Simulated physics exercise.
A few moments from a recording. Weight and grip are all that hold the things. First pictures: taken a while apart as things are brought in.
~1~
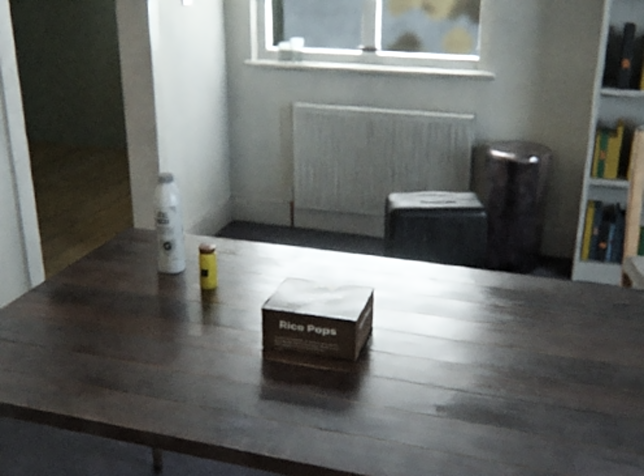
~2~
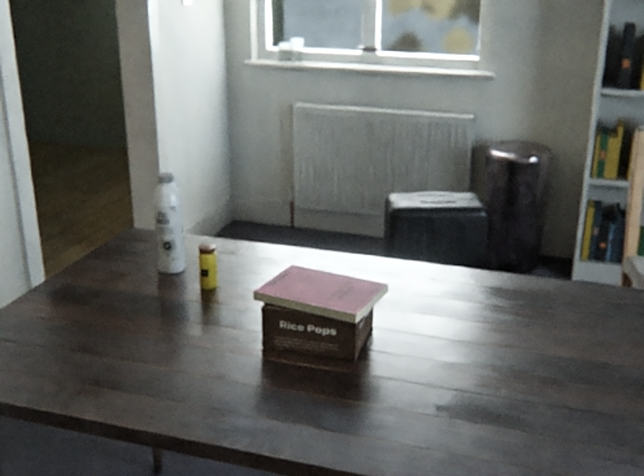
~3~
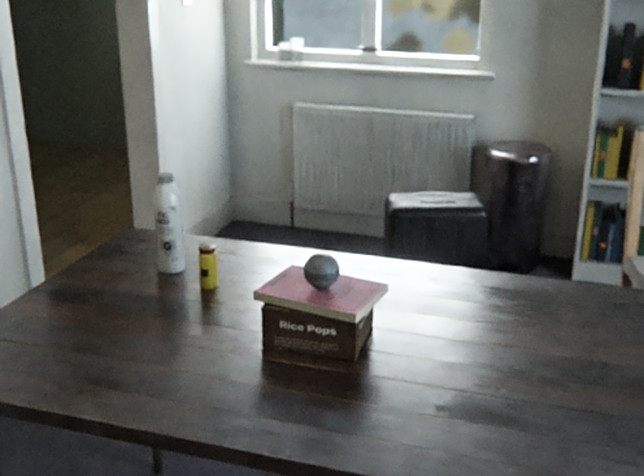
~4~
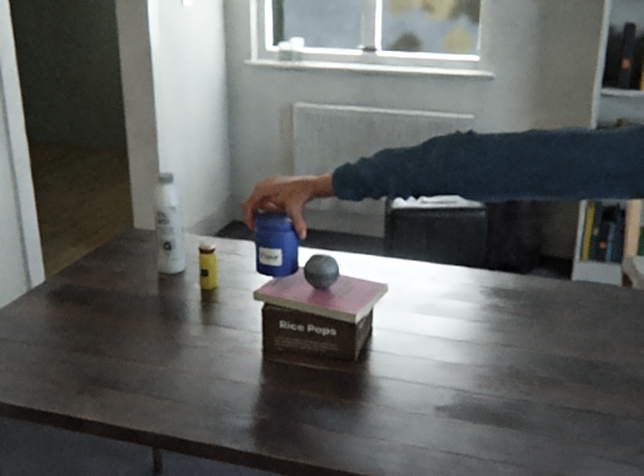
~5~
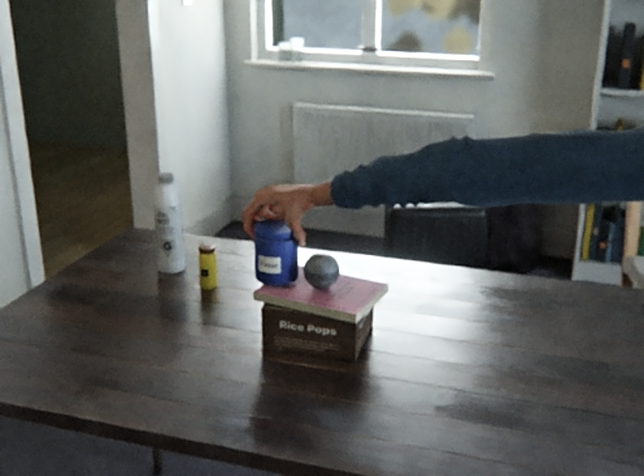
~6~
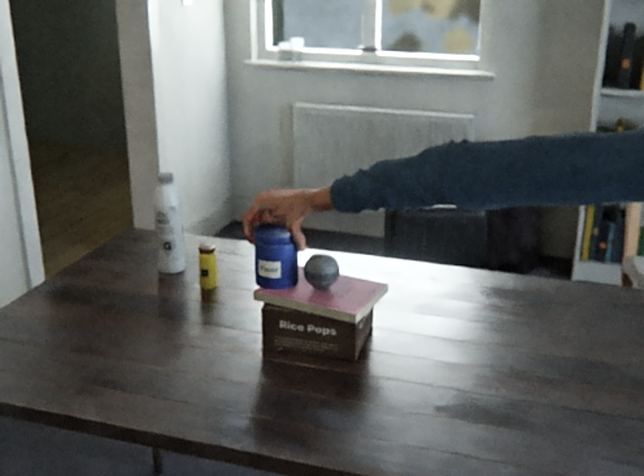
On a dark table, a hand lowers a blue jar beside a grey ball on a pink book.
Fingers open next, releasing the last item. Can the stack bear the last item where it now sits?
Basically the pile is secure.
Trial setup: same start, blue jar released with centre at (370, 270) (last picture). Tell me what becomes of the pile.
In the end the pile does not fall.
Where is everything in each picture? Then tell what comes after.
In the first frame, the last thing is not in view yet.
In the second frame, the last thing is not in view yet; white bottle (169, 223).
In the third frame, the last thing is not in view yet; yellow shaker (208, 266).
In the fourth frame, coming down; blue jar (277, 243); grey ball (322, 271).
In the fifth frame, coming down; blue jar (276, 252); brown box (319, 317).
In the sixth frame, in place under the hand; blue jar (276, 256); pink book (322, 292).
Then, 1.00 s on from there, no change.
Then, 2.10 s on from there, blue jar resting near (276, 256).
In the end, all 6 unmoved. At the end, from the last picture's camera, blue jar near (275, 256). The pile stays up.
